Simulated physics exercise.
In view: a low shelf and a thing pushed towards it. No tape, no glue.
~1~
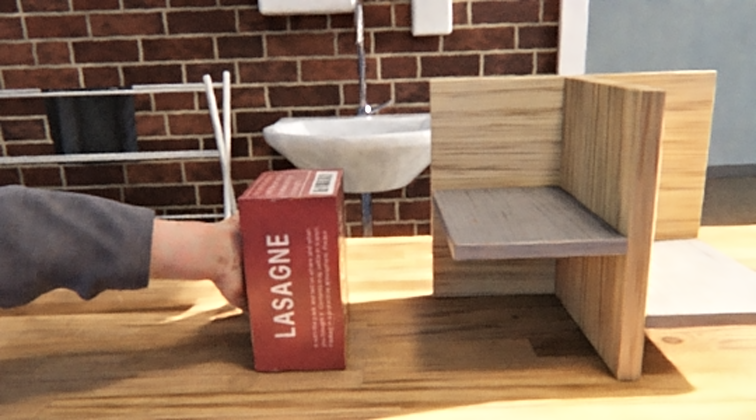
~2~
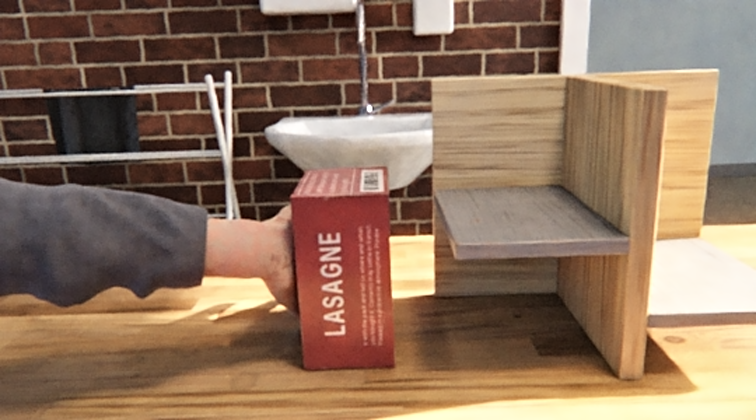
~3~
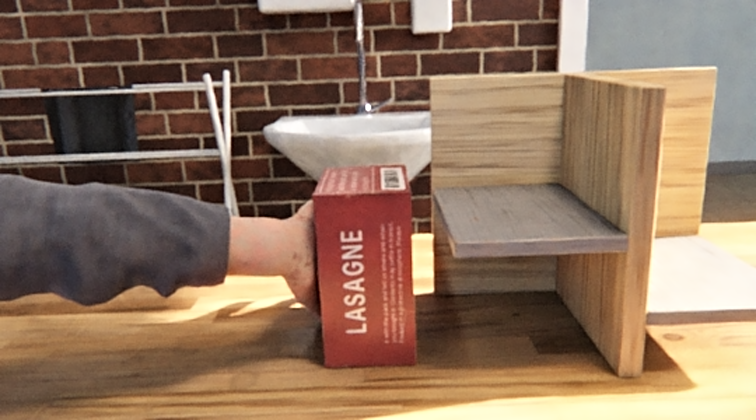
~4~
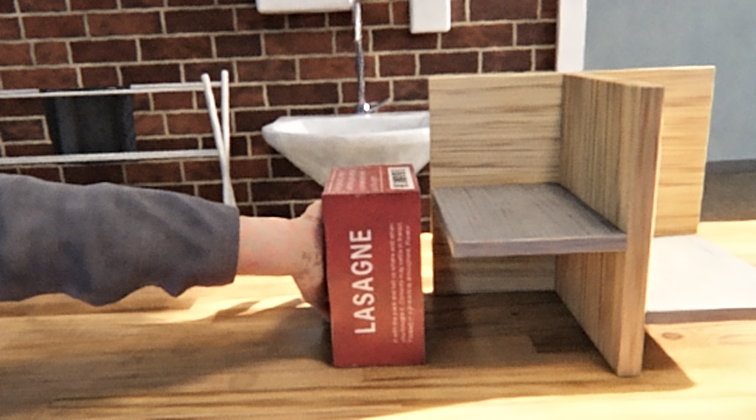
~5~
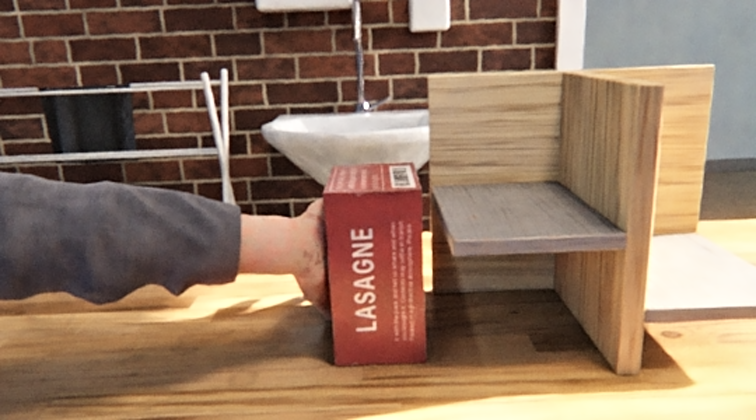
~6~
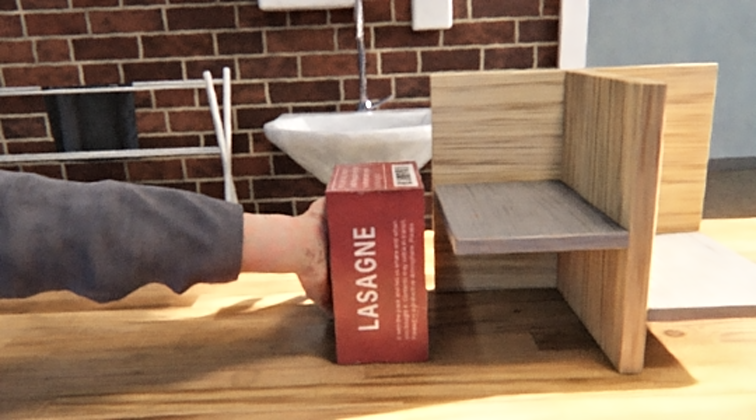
On a sunlit wooden surface before a brick wall and a white sink, a hand holds an upright red lasagne box left of a low grey shelf with wooden panels. The hand slides the box rightward toward the shelf, then moves it only slightly, with the box close beside the shelf's edge.
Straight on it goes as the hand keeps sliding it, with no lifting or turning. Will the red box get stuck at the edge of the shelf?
Yes, it gets stuck.
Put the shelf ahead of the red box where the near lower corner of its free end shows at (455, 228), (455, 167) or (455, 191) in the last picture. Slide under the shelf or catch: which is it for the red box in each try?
It won't pass the first time, passes the second and passes the third.
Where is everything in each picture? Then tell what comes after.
In the first frame, hand sliding it forward; red box (302, 265); shelf (597, 212).
In the second frame, hand sliding it forward; red box (347, 263); shelf (599, 211).
In the third frame, hand sliding it forward; red box (367, 261); shelf (598, 209).
In the fourth frame, hand sliding it forward; red box (375, 260); shelf (596, 208).
In the fifth frame, hand sliding it forward; red box (376, 259); shelf (596, 207).
In the sixth frame, hand sliding it forward; red box (378, 258); shelf (598, 205).
Then, 0.18 s later than the last frame, red box sliding up to the opening near (385, 257).
Then, 0.26 s later than the last frame, red box sliding up to the opening near (399, 257).
Then, 0.76 s later than the last frame, red box stopped at the opening near (400, 257).
When it is over, the red box stops at the shelf, near (400, 257).
